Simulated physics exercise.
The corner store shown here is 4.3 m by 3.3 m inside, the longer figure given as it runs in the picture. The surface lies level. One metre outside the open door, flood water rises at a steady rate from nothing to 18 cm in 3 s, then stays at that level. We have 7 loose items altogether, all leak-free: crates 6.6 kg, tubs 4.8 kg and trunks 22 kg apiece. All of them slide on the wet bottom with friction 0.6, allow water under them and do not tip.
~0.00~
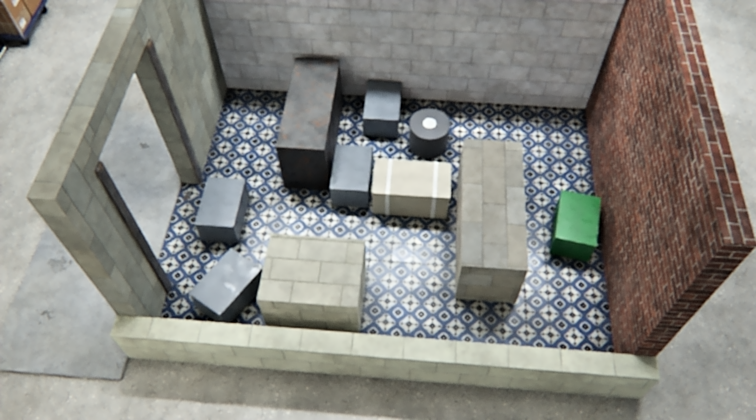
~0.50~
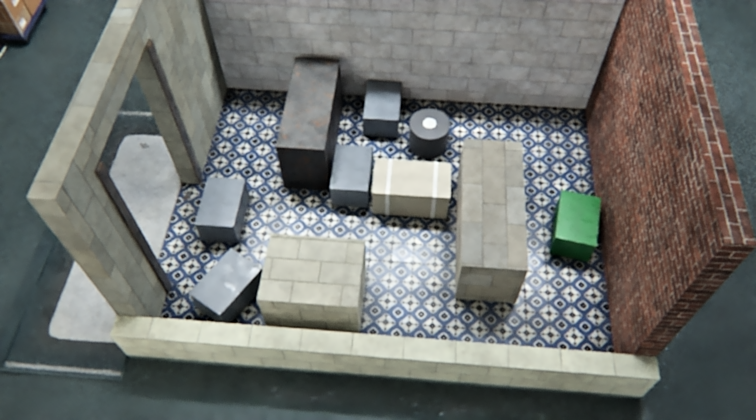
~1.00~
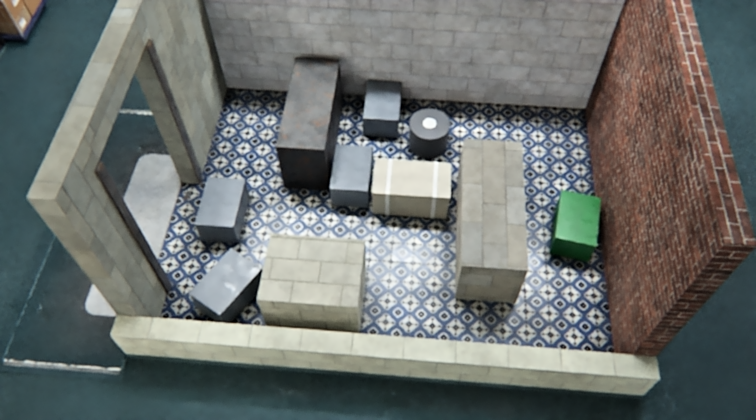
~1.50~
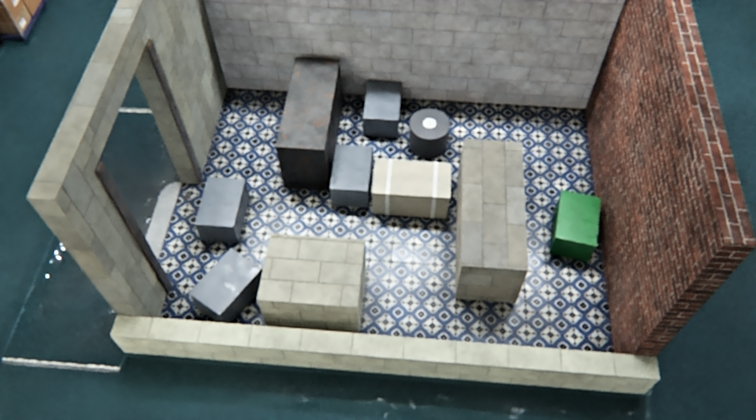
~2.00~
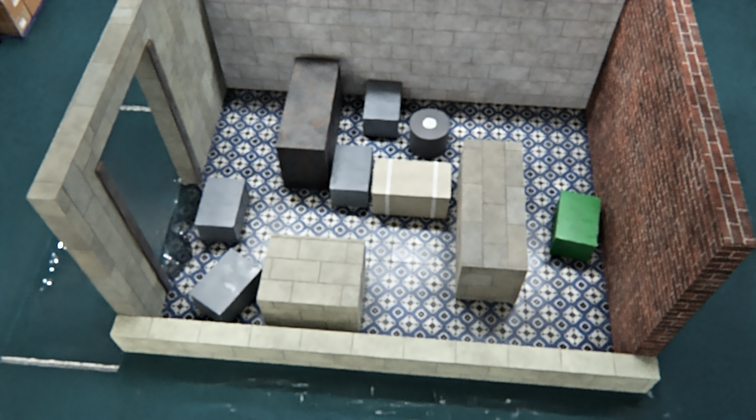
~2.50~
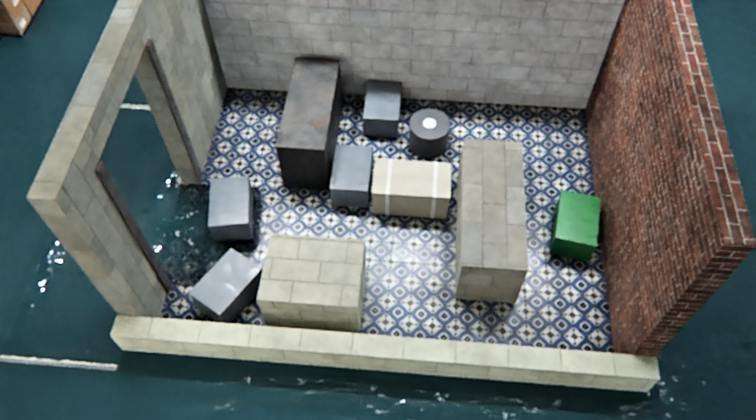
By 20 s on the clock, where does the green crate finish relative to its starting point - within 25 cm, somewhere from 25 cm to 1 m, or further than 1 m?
The green crate finishes between 25 cm and 1 m from its start.
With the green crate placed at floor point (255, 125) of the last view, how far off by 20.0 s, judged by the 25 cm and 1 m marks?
Short answer, it goes a modest way.
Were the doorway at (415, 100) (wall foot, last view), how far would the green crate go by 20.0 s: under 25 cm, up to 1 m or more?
The green crate covers a long distance.
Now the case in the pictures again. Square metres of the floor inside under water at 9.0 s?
Wet: Near 12 m2.
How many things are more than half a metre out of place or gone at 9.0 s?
At that moment it comes to 3.
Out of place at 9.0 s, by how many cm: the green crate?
About 10 cm out of place.
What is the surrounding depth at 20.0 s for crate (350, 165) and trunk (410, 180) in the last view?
Depths: Near 18 cm, then near 18 cm.
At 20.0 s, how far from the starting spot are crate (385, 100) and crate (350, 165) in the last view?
30 cm and 80 cm respectively.
After 4.0 s the green crate is near (579, 217), 0.0 m from its start, aground; 1 afloat.
After 9.0 s the green crate is near (568, 211), 0.1 m from its start, aground; 6 afloat.
After 16.0 s the green crate is near (565, 238), 0.4 m from its start, afloat; 7 afloat.
After 20.0 s the green crate is near (557, 252), 0.6 m from its start, afloat; 7 afloat.
